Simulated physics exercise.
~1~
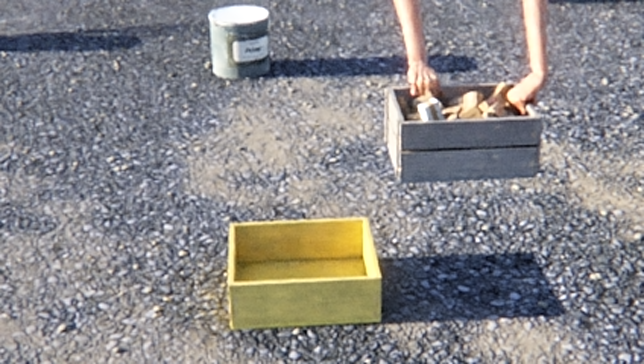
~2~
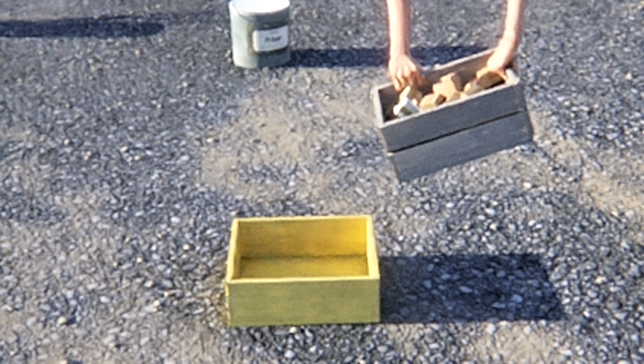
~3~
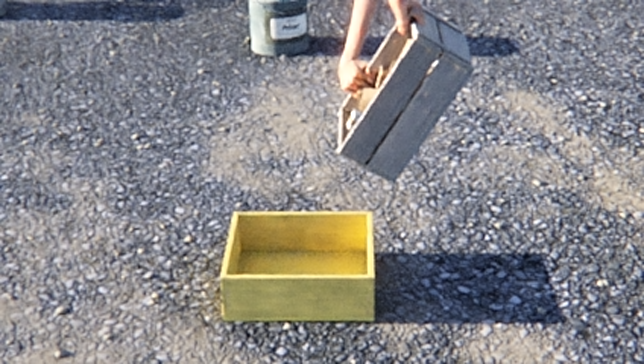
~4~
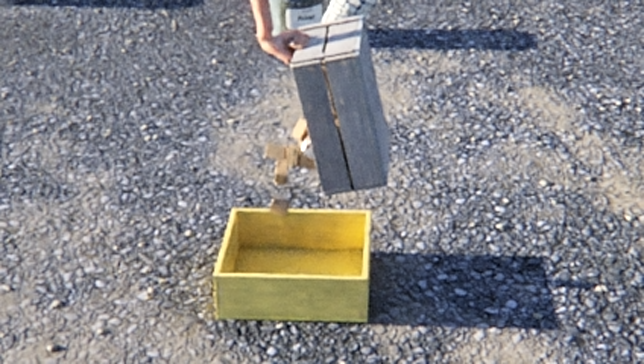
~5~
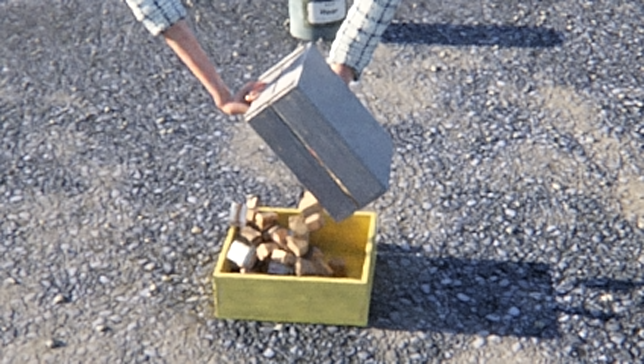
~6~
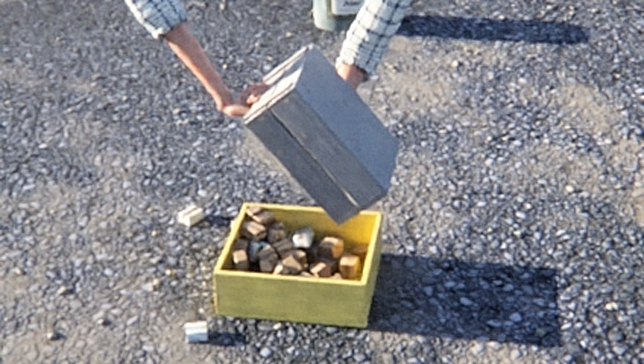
To begin with, two hands hold a grey wooden box filled with small blocky pieces above and to the right of an empty yellow tray on gravelly ground, with a pale canister behind. The hands lift the box slightly and tilt it to the left. As it swings over the tray and tips past upright, the first few pieces tumble out. The box turns further, and a thick stream of pieces drops into the tray. Finally, the hands hold the upturned box still above a tray heaped with pieces, while a couple lie on the ground to its left.
